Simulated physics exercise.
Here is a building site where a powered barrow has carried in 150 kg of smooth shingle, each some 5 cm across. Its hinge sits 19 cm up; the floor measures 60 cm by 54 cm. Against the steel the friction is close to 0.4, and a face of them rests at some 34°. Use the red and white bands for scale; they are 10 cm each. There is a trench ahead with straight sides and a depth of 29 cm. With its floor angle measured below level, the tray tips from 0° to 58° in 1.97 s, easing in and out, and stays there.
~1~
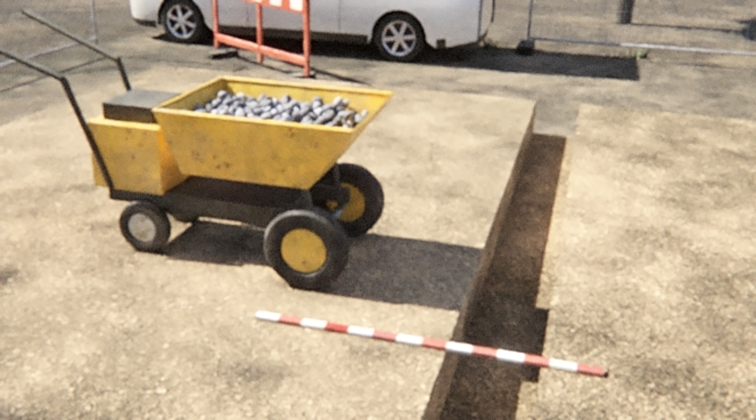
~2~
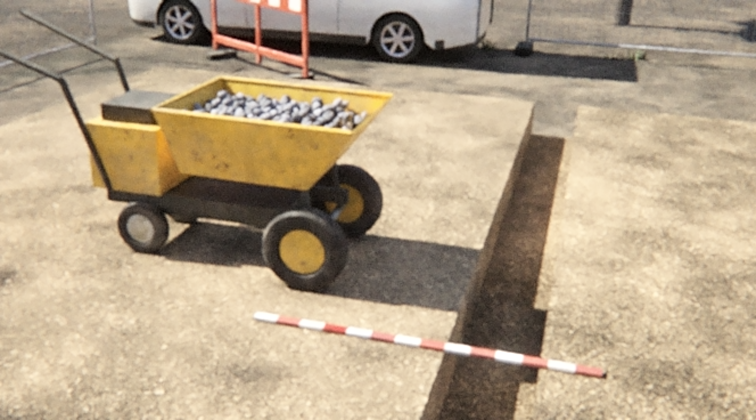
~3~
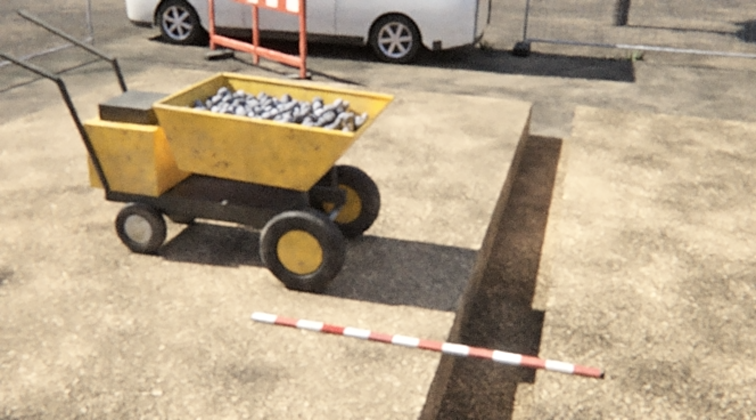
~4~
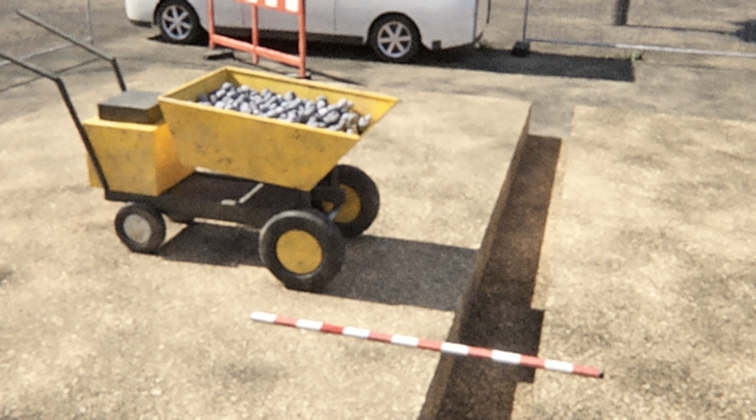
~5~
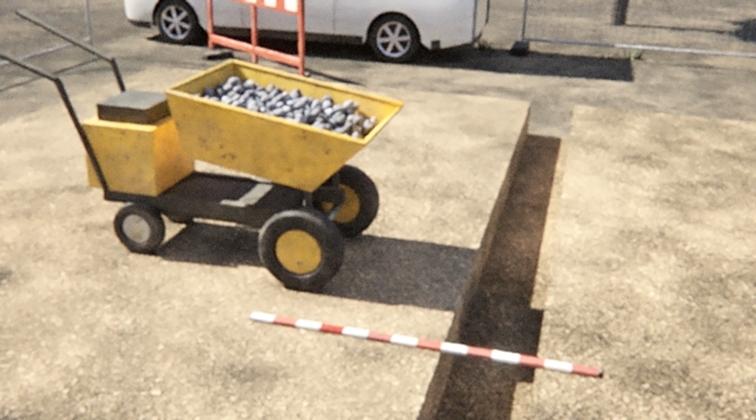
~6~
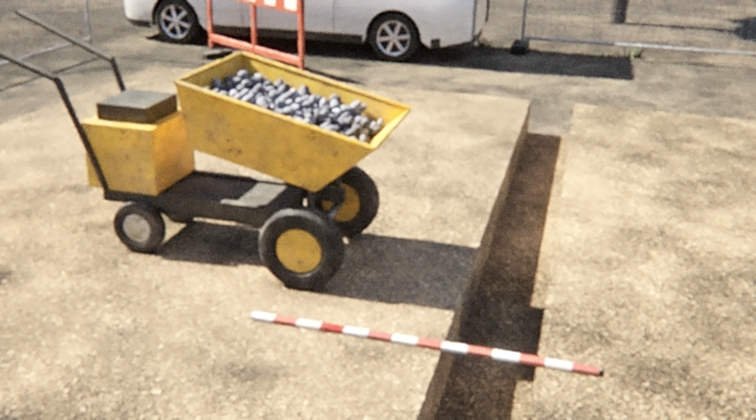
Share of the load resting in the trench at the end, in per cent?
71 per cent.
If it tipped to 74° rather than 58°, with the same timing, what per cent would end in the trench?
It comes out at about 100 percent.
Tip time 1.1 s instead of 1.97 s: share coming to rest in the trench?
Expected share: Around 75%.
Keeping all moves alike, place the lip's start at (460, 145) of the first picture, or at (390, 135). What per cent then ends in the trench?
Around 20% for the first place and 70% for the second.
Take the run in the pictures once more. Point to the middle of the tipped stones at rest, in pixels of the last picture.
Roughly at (498, 323).
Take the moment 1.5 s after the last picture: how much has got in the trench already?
Some 25 per cent of the load by that point.
Then, 0.9 s after the last picture the floor is at 49°, 100 % in the tray; the foremost stones are at (435, 196).
Then, 1.5 s after the last picture the floor is at 58°, 69 % in the tray, 5 % short of the trench, 27 % in the trench; the foremost stones are at (535, 347).
Then, 1.8 s after the last picture the floor is at 58°, 48 % in the tray, 5 % short of the trench, 47 % in the trench; the foremost stones are at (537, 335).
Then, 3.8 s after the last picture the floor is at 58°, 23 % in the tray, 6 % short of the trench, 71 % in the trench; the foremost stones are at (540, 320).
